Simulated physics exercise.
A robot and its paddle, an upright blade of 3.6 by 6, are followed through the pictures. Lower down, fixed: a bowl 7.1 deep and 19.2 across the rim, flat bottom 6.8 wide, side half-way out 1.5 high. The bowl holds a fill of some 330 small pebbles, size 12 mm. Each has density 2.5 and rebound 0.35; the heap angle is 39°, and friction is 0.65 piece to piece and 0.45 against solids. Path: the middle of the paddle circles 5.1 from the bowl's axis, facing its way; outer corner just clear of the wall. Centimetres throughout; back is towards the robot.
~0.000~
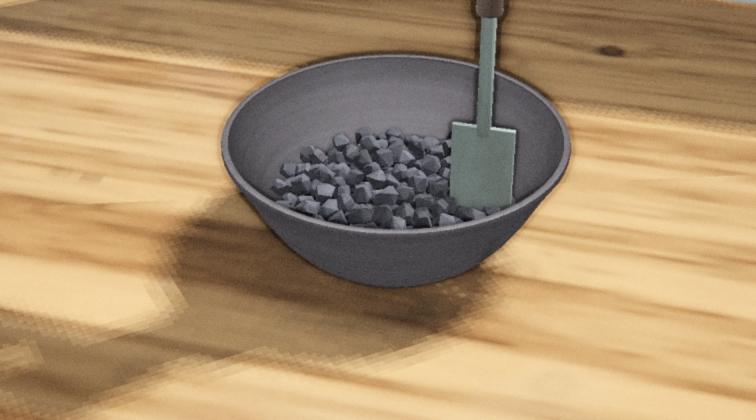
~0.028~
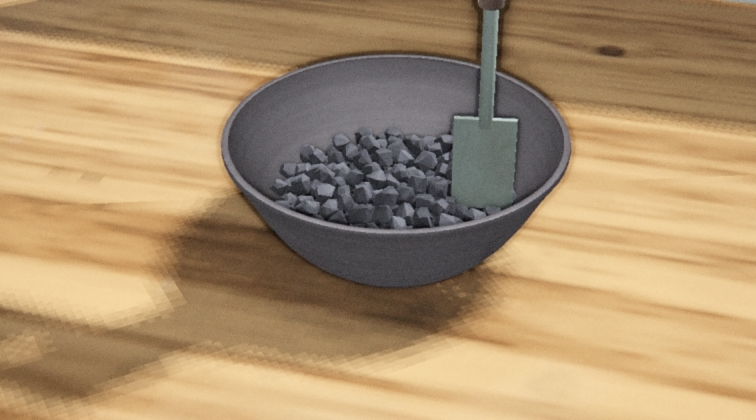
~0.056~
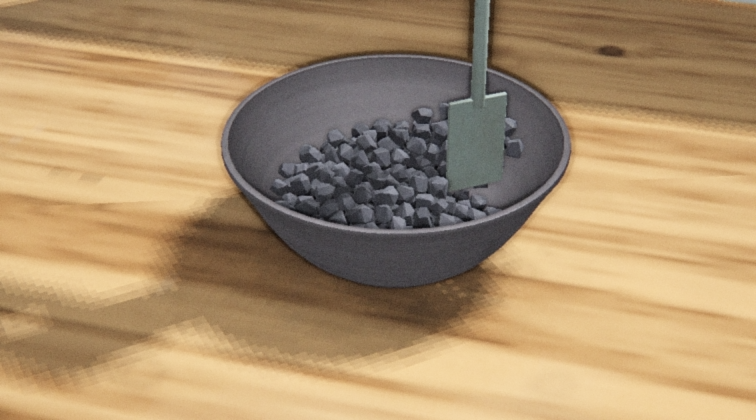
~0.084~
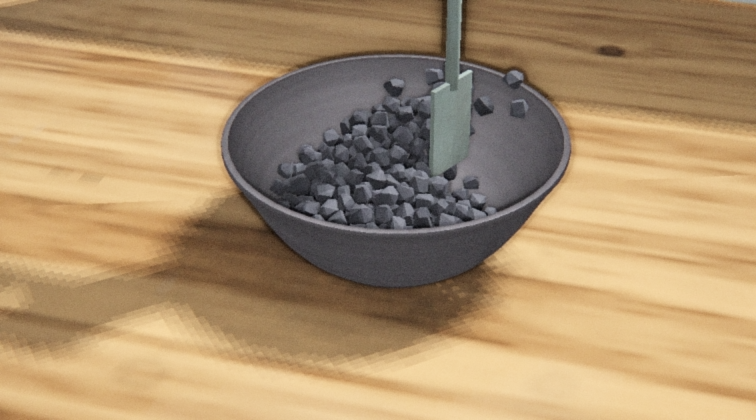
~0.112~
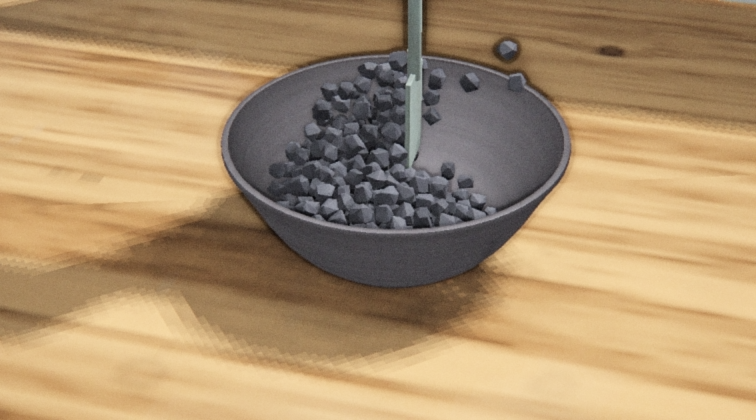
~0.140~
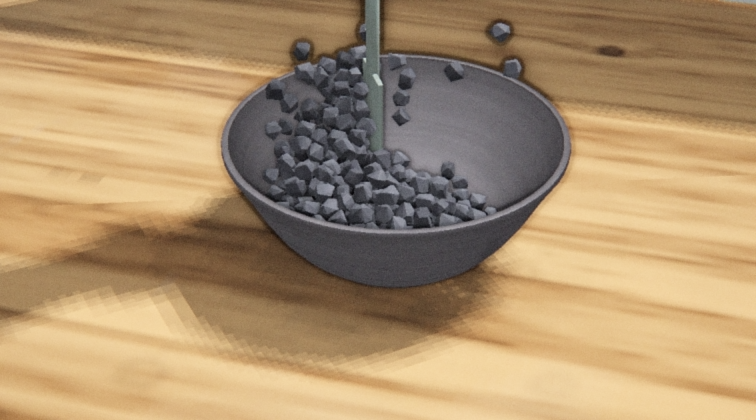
A dark bowl sits on wood as an upright paddle sweeps leftward, pushing grey pebbles up.
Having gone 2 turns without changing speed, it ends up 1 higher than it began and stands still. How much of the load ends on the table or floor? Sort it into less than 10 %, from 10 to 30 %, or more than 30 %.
It goes in more than 30 %.
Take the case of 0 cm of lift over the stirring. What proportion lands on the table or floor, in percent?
About 45 percent.
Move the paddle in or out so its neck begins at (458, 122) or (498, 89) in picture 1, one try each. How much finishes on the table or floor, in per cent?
20 and 25 per cent.
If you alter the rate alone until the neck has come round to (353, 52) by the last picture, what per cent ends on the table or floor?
Close to 40 in a hundred.
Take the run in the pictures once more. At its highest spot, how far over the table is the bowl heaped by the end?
The peak stands near 5.5 centimetres up.
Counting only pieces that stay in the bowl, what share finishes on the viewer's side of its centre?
I'd say around 45 per cent.
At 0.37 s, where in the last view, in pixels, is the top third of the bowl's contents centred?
Around pixel (510, 153).
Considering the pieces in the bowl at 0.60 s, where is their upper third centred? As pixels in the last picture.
Top-third centre at approx. (323, 205).
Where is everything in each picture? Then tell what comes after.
In the first frame, the paddle neck at (485, 104), 0° round; upper third of the load around (388, 185), from x 280 to 505, top at y 135; 328 in the bowl.
In the second frame, the paddle neck at (487, 95), 10° round; upper third of the load around (392, 184), from x 280 to 505, top at y 135.
In the third frame, the paddle neck at (479, 75), 36° round; upper third of the load around (397, 172), from x 280 to 515, top at y 110.
In the fourth frame, the paddle neck at (453, 58), 64° round; upper third of the load around (390, 163), from x 280 to 520, top at y 75.
In the fifth frame, the paddle neck at (415, 49), 93° round; upper third of the load around (373, 151), from x 275 to 515, top at y 50.
In the sixth frame, the paddle neck at (373, 49), 121° round; upper third of the load around (345, 138), from x 270 to 510, top at y 35; 327 in the bowl, 1 in flight or on the tool.
After 0.37 s, 352° round, highest piece 13 above the table; 265 in the bowl, 28 on the table or floor, 35 in flight or on the tool.
After 0.60 s, 224° round, highest piece 9 above the table; 204 in the bowl, 102 on the table or floor, 22 in flight or on the tool.
After 0.91 s, 0° round, highest piece 7 above the table; 191 in the bowl, 135 on the table or floor, 2 in flight or on the tool.
After 1.61 s, 0° round, highest piece 5 above the table; 191 in the bowl, 137 on the table or floor.
In the end, 191 in the bowl, 137 on the table or floor. That is 42 % on the table or floor.
